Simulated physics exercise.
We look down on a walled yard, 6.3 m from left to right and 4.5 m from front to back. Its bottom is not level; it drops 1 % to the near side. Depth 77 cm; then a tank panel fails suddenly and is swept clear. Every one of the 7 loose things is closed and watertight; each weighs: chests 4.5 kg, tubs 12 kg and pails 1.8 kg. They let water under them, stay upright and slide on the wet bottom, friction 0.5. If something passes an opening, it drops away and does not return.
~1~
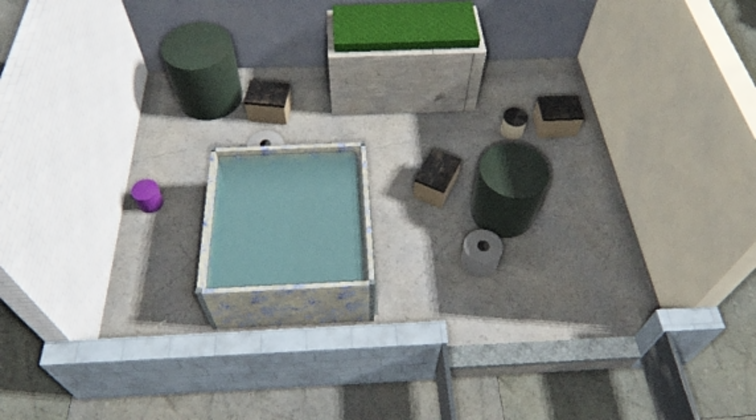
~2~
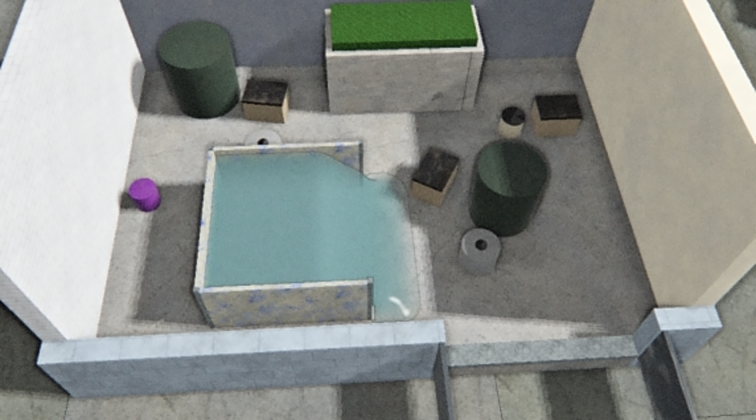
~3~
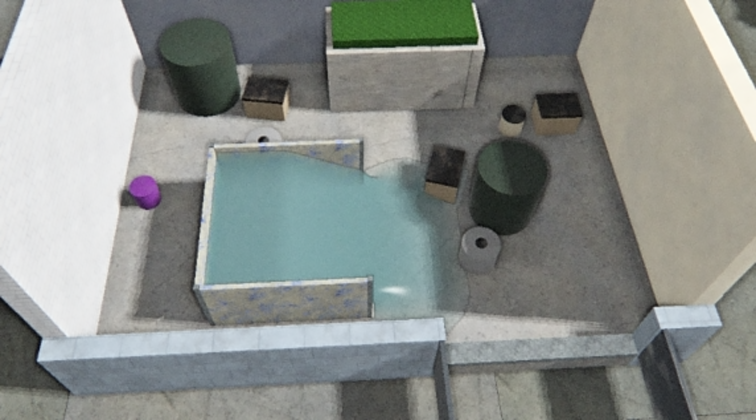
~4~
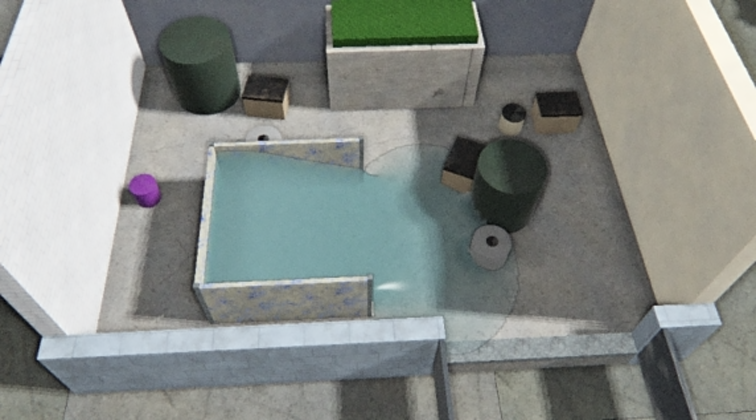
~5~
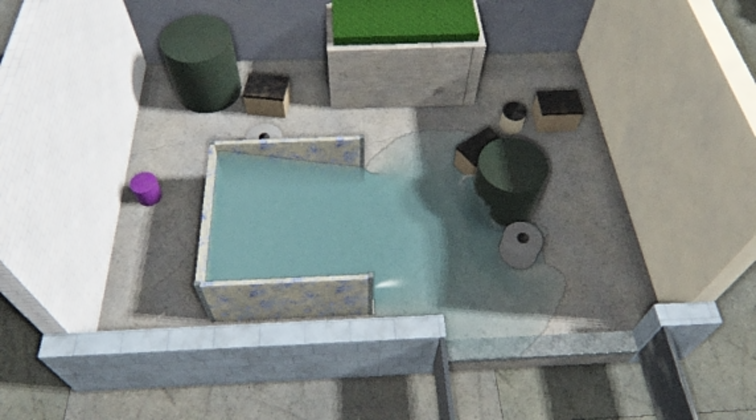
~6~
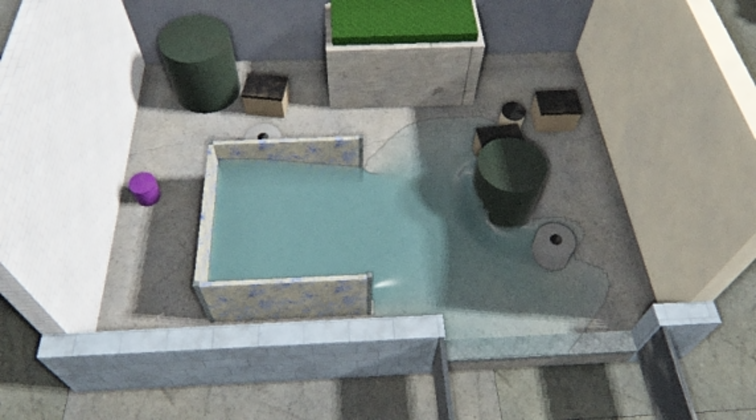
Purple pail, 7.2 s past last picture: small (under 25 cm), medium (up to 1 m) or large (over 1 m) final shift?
Medium.
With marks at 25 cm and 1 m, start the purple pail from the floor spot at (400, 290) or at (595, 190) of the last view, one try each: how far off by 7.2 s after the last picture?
Run 1: It is pushed far off. Run 2: It is pushed far off.
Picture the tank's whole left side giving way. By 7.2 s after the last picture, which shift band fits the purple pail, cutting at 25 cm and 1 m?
So the purple pail winds up far off.
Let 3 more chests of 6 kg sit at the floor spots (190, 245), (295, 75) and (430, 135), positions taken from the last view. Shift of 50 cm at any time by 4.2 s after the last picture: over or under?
In sequence: Stays within; stays within; goes beyond.
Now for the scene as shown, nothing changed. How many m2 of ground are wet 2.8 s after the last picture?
19 m2.
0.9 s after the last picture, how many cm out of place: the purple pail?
Roughly 0 cm.
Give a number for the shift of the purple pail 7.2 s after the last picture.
About 60 cm.
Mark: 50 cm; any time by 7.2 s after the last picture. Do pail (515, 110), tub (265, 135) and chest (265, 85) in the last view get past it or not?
First one went too far, second one stayed inside, third one stayed inside.
Then, 0.9 s after the last picture the purple pail is near (142, 182), 0.0 m from its start, aground; 0 of 7 are out; 4 afloat.
Then, 2.8 s after the last picture the purple pail is near (142, 182), 0.0 m from its start, aground; 0 of 7 are out; 4 afloat.
Then, 4.8 s after the last picture the purple pail is near (142, 182), 0.0 m from its start, aground; 0 of 7 are out; 5 afloat.
Then, 7.2 s after the last picture the purple pail is near (151, 223), 0.6 m from its start, aground; 0 of 7 are out; 4 afloat.
